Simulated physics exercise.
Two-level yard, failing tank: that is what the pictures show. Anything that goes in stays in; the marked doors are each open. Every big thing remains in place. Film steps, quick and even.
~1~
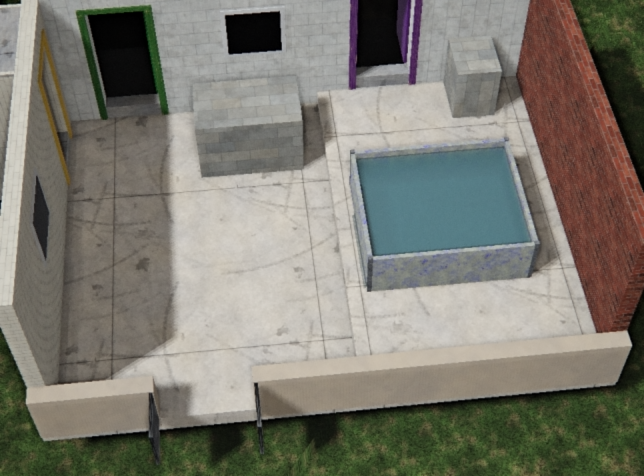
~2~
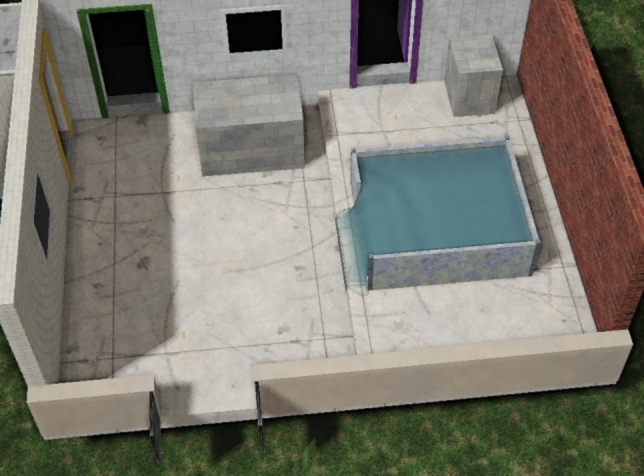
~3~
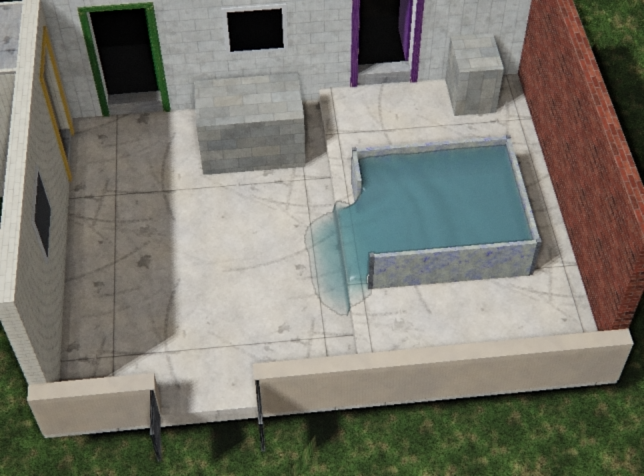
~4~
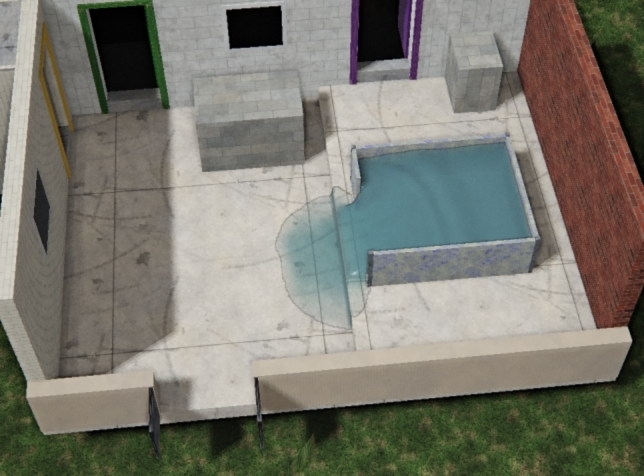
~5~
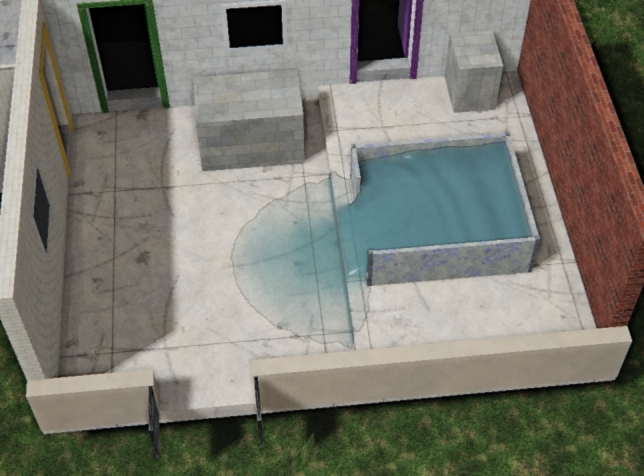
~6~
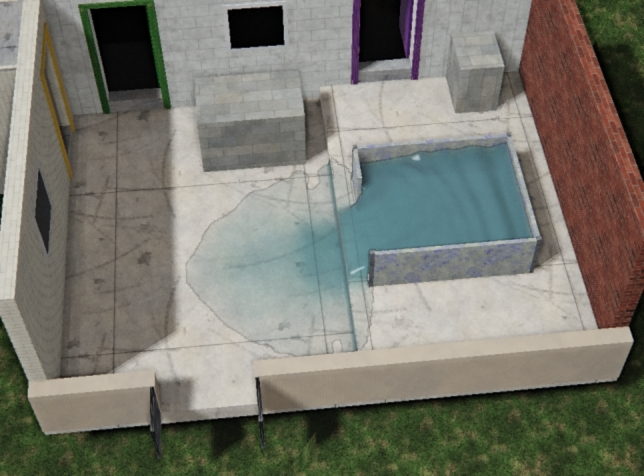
Water pours from the tank's open left side and spreads leftward across the pale yard.
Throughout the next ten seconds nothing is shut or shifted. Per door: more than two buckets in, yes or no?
Yellow door no, purple door no, green door no.
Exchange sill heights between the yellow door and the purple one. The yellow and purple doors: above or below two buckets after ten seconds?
Well, the yellow door copes, while the purple door copes.
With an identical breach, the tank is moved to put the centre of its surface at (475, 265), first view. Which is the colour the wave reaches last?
It's the one in purple.
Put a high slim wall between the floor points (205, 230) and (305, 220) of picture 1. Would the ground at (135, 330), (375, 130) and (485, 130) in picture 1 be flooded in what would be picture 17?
Reading them off in sequence: Swamped, spared, spared.
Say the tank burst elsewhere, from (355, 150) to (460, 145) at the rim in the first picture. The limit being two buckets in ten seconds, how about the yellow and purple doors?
Yellow: Past the mark; purple: Past the mark.
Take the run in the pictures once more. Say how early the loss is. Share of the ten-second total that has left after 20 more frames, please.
My reading is near 25 per cent.
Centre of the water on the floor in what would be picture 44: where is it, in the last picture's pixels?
The water's centre sits above (240, 235).
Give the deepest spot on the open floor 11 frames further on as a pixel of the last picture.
It should be deepest at about (73, 393).
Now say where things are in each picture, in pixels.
The first picture shows the open tank at (441, 200) is whole and still.
In the second picture, the front is at (345, 213), out from the gap at (366, 239).
In the third picture, water pours out at (366, 240) and has run to (337, 307).
In the fourth picture, water pours out at (365, 239) and has run to (290, 222).
In the fifth picture, water pours out at (365, 238) and has run to (238, 256).
In the sixth picture, the front is at (196, 283), out from the gap at (367, 239).
A moment on, water covers 45 % of the floor; the yellow door not reached, the purple door not reached, the green door not reached.
Next, water covers 50 % of the floor; the yellow door wet at the sill, nothing in, the purple door not reached, the green door not reached.
Then, water covers 55 % of the floor; the yellow door wet at the sill, nothing in, the purple door not reached, the green door wet at the sill, nothing in.
Later, water covers 60 % of the floor; the yellow door under two buckets in, the purple door not reached, the green door wet at the sill, nothing in.
In the end, water covers 65 % of the floor; the yellow door under two buckets in, the purple door not reached, the green door wet at the sill, nothing in.
